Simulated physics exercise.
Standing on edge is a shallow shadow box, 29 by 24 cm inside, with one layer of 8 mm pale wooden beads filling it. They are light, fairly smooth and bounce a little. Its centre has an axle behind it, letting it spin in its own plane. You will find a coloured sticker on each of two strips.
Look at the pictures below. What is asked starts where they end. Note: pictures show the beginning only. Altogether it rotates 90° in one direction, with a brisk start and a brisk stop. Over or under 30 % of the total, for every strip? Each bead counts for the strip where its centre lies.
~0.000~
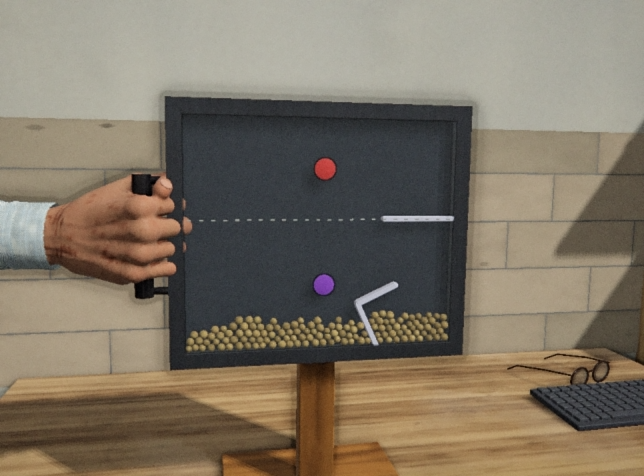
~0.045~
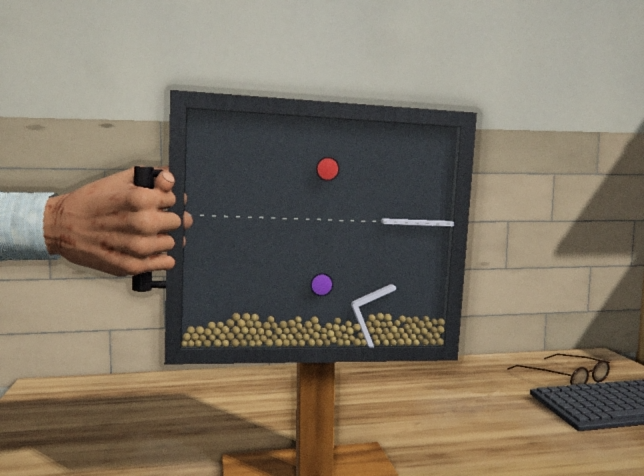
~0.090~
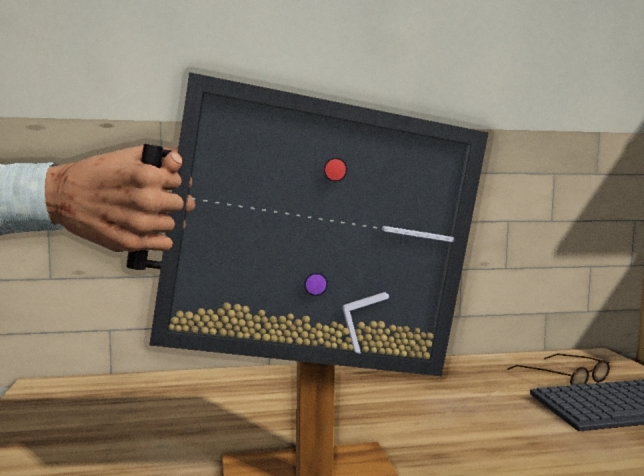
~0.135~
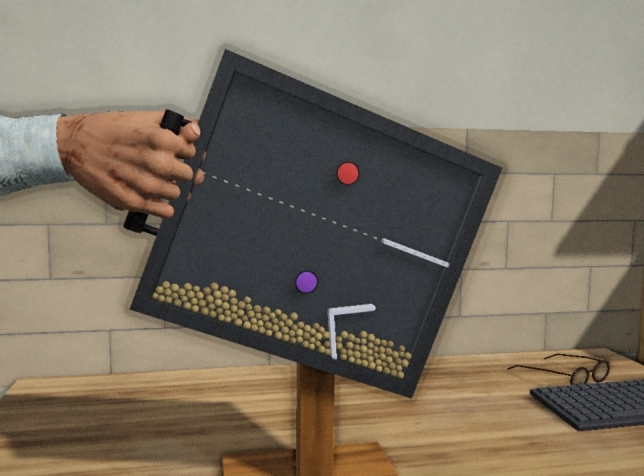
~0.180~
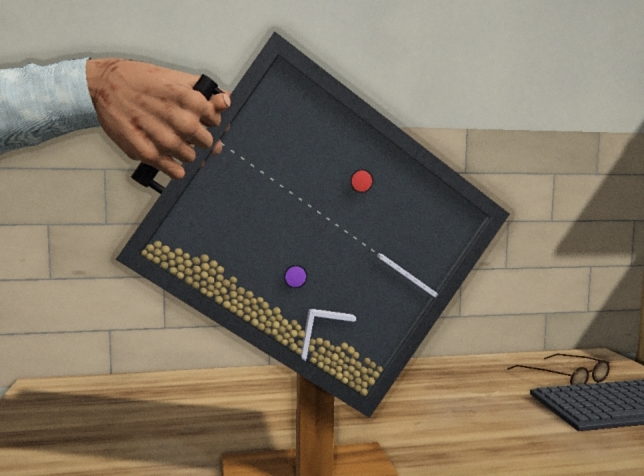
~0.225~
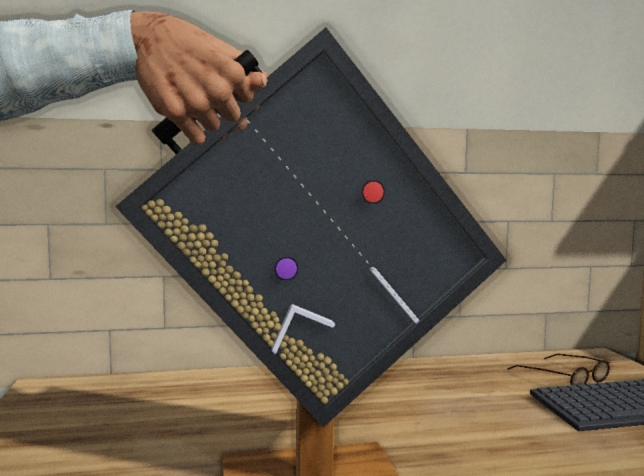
Red strip: Under, purple strip: Over.
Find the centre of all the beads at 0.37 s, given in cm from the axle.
I'd put it near 10 centimetres to the left and 2 centimetres below.
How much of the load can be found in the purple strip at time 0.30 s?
The share there is around 100 percent.
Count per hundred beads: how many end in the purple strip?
That comes to near 100 percent.
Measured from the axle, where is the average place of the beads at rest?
It lies close to 6 centimetres left and 10 centimetres below.
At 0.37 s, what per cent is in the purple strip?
It comes to close to 100 percent.
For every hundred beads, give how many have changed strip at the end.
Moved share: About 0 per cent.
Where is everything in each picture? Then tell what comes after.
Level; about 130 beads; beads' middle (325, 333); highest (382, 314); red (325, 169), purple (324, 285), in the first frame.
Turned 2° clockwise; beads' middle (322, 333); highest (236, 317), in the second frame.
Turned 9° clockwise; beads' middle (311, 333); highest (227, 307); wall ends (385, 229), (386, 296), in the third frame.
Turned 21° clockwise; beads' middle (293, 329); highest (166, 285), in the fourth frame.
Turned 35° clockwise; beads' middle (271, 321); highest (158, 245), in the fifth frame.
Turned 49° clockwise; beads' middle (251, 306); highest (160, 203); red (373, 192), purple (286, 269), in the sixth frame.
After 0.30 s, it stands 72° clockwise; the beads' middle is 10 cm left of and 4 cm below the centre; purple 100 %.
After 0.37 s, it stands 87° clockwise; the beads' middle is 10 cm left of and 2 cm below the centre; purple 100 %.
After 0.42 s, it stands 90° clockwise; the beads' middle is 10 cm left of and 2 cm below the centre; purple 100 %.
At rest by 1.7 s, it stands 90° clockwise; red 0 %, purple 100 %.
